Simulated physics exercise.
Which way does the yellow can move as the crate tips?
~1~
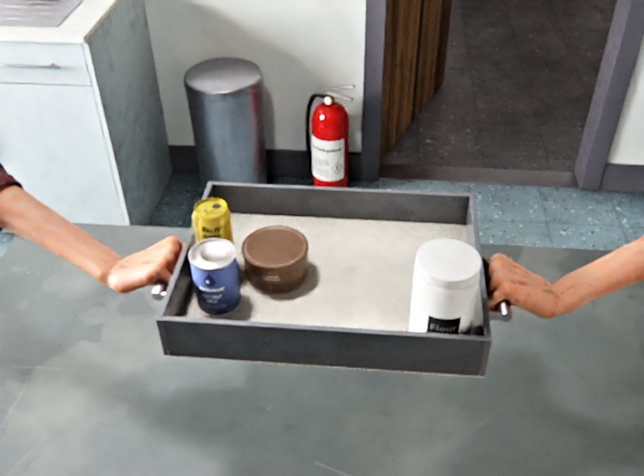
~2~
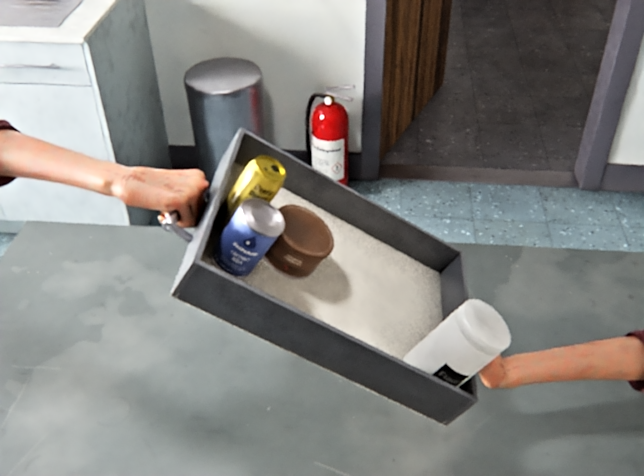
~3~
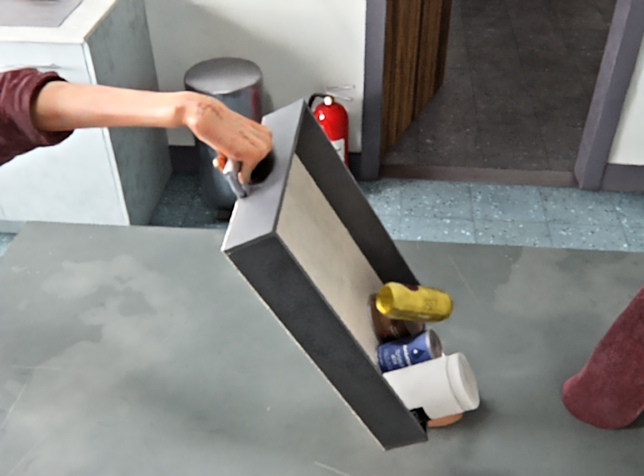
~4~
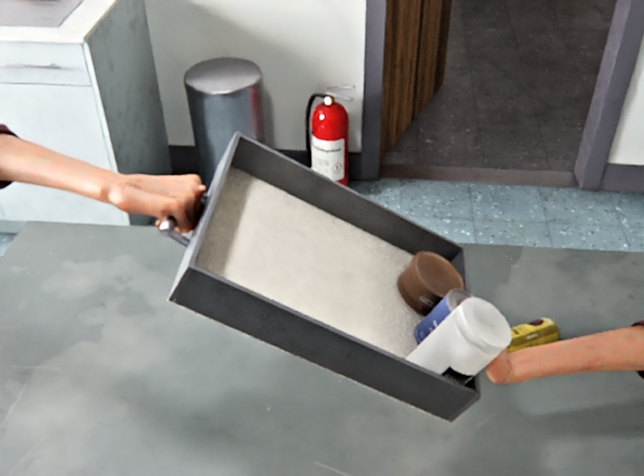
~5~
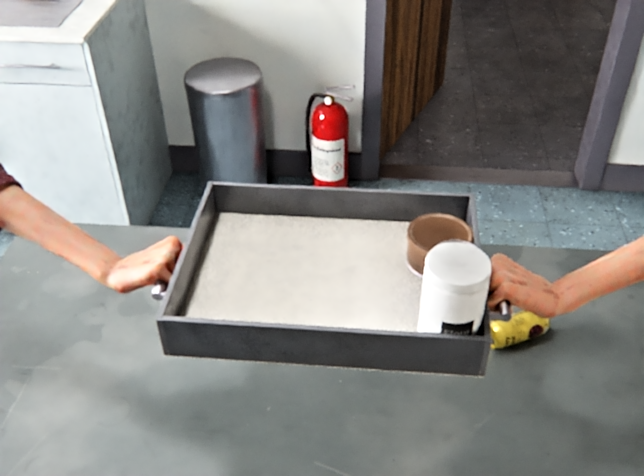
The yellow can moves to the viewer's right and ends up outside the crate, on its side.
